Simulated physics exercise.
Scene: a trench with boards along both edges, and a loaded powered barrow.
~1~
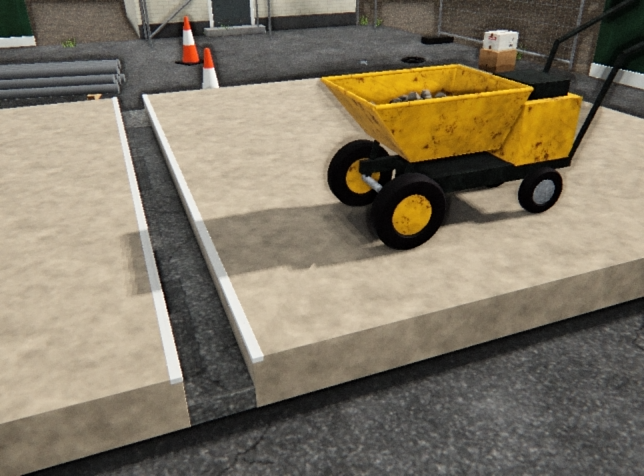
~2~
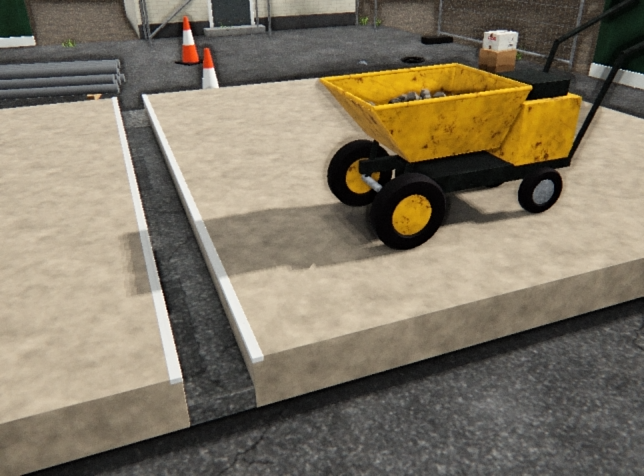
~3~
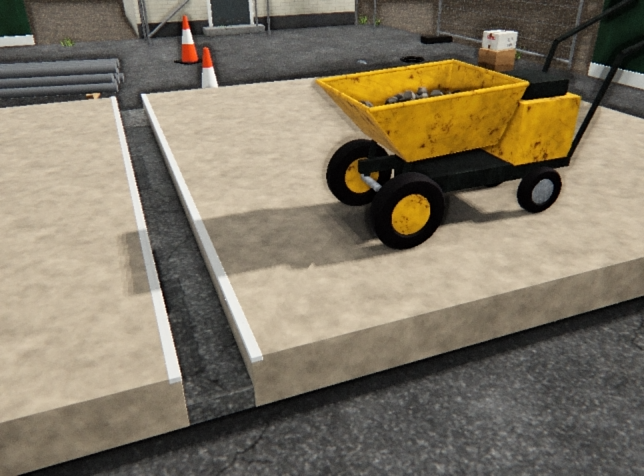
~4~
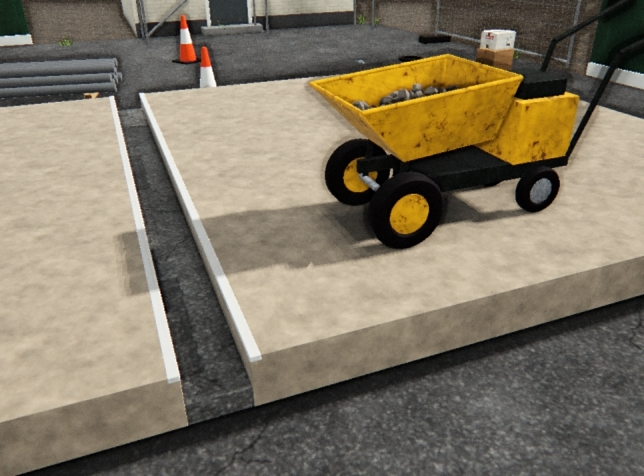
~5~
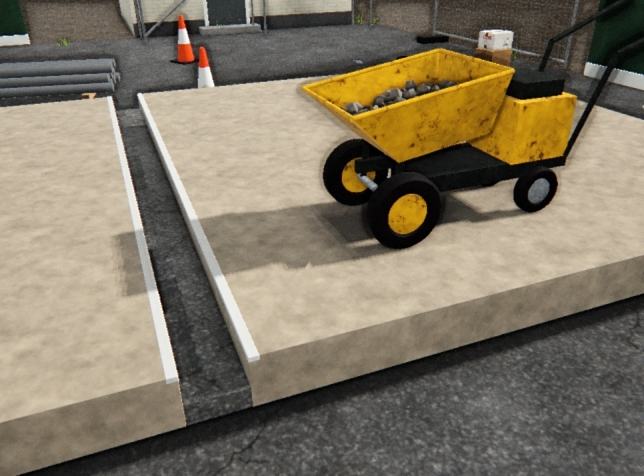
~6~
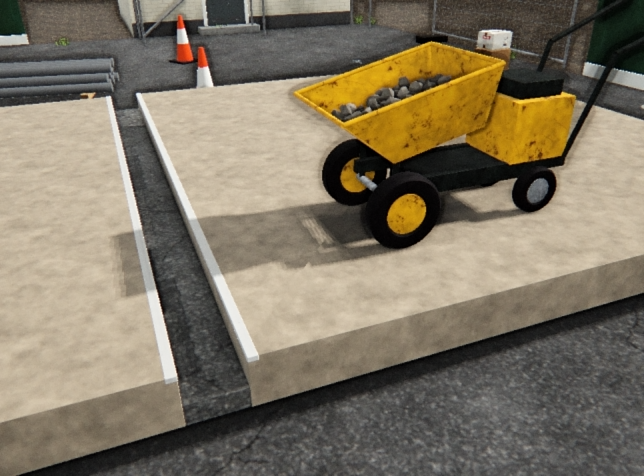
At first, a yellow powered barrow loaded with broken stones stands on a pale slab, its skip level, to the right of a narrow trench edged with white boards. Then the skip gradually tilts a little forward to the left, showing more of the grey stones, while the wheels barely move.
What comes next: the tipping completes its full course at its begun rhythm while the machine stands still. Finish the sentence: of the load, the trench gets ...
... a minority of it.
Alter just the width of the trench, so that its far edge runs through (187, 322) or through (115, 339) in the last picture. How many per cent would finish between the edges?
20 %, 20 %.
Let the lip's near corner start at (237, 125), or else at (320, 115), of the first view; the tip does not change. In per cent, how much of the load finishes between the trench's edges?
The first stopping place yields 10 % and the other yields 80 %.
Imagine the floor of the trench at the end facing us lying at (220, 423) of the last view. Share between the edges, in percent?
It lands somewhere near 20 percent.
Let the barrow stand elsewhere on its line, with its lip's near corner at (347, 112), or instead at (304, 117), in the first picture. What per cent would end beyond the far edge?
0 % and 0 %, in that order.
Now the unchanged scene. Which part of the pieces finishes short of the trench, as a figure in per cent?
Some 55 per cent.
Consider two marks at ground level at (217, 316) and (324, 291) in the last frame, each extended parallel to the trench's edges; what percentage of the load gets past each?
First roughly 20 percent, then 80 percent.
Soon after the last picture, skip tipped steeply; all in the skip.
A little later, skip tipped steeply; nearly all in the skip; a stray few short of the trench.
Later still, skip tipped right over; about a third in the skip; about half short of the trench; about a quarter in or heaped over the trench.
By the end, skip tipped right over; about a quarter in the skip; about half short of the trench; about a quarter in or heaped over the trench; none beyond it.
